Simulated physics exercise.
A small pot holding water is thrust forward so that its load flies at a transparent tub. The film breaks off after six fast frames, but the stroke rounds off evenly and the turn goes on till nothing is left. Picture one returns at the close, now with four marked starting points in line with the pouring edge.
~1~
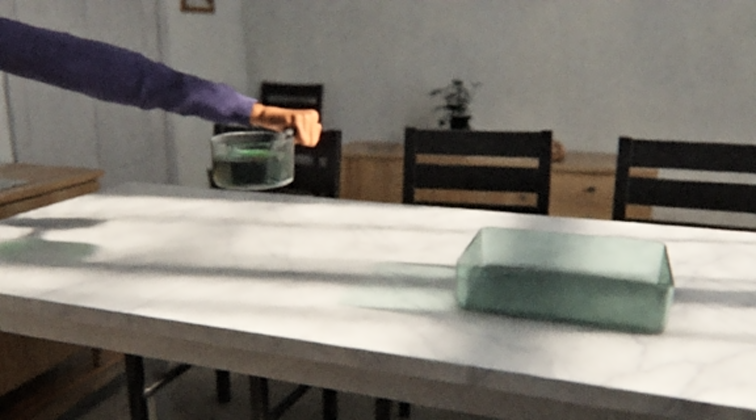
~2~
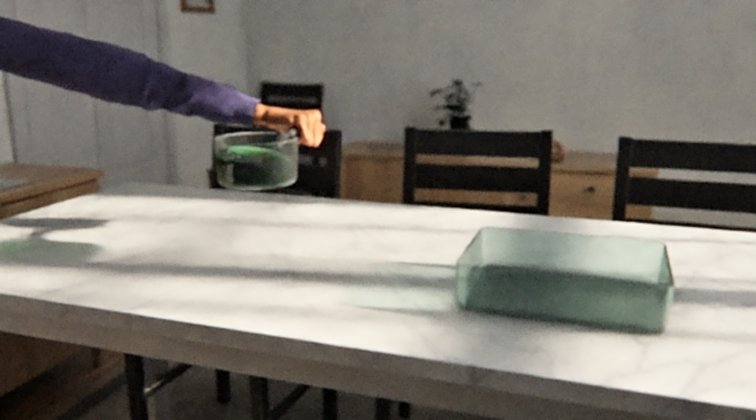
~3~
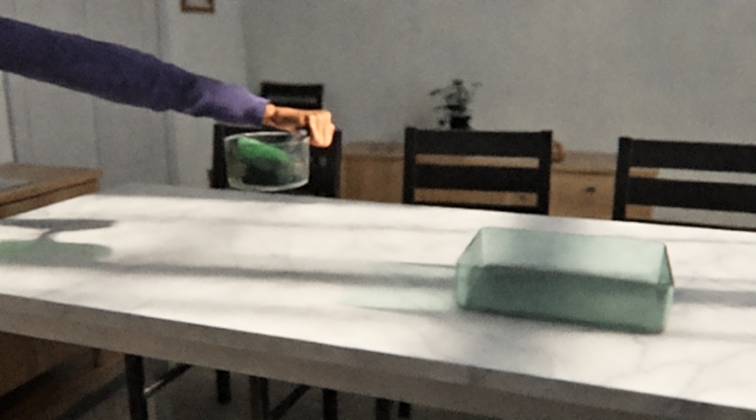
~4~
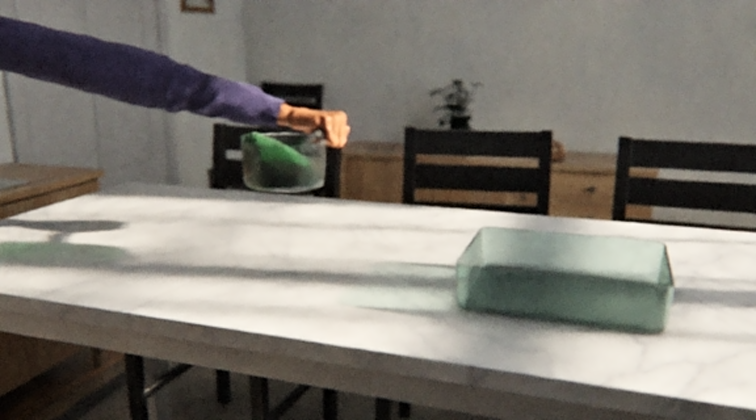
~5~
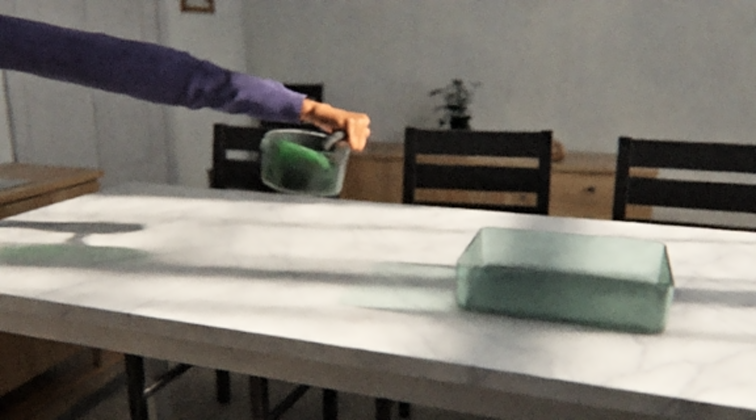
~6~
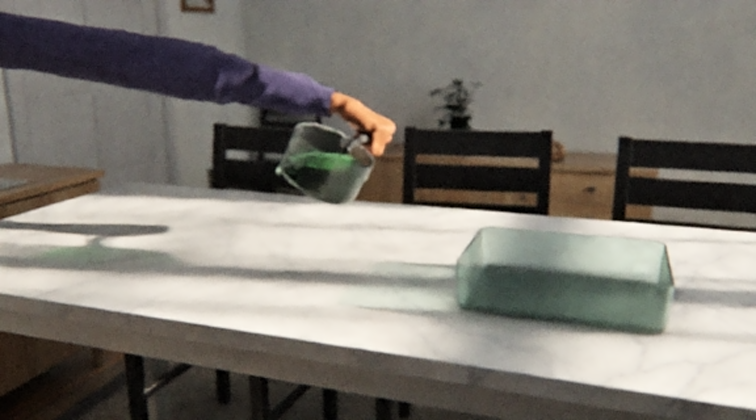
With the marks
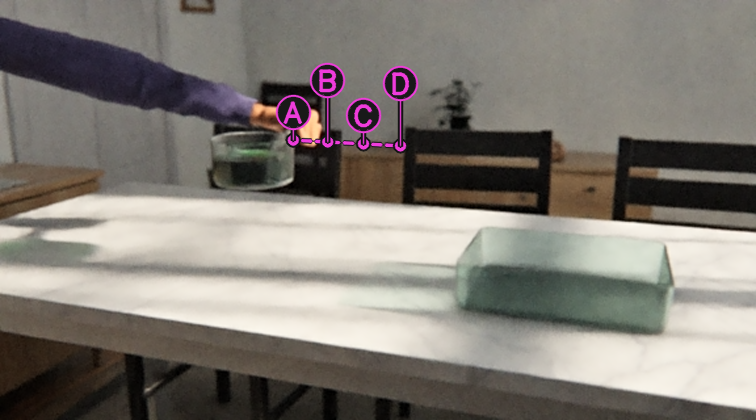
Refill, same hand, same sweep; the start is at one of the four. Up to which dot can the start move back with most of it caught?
Place B just does it.
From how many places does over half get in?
Three of them.
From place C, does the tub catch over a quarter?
Yes, it does.
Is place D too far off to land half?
No.
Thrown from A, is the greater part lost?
Yes.
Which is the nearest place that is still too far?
That is place A.
On the marked copy, A at (293, 140); B at (327, 142); C at (363, 143); D at (400, 145).
For place A, about 31 % lands in the tub, 64 % falls short and 5 % goes beside or beyond.
For place B, about 66 % lands in the tub, 20 % falls short and 14 % goes beside or beyond.
For place C, about 76 % lands in the tub, 3 % falls short and 21 % goes beside or beyond.
For place D, about 69 % lands in the tub, 5 % falls short and 26 % goes beside or beyond.
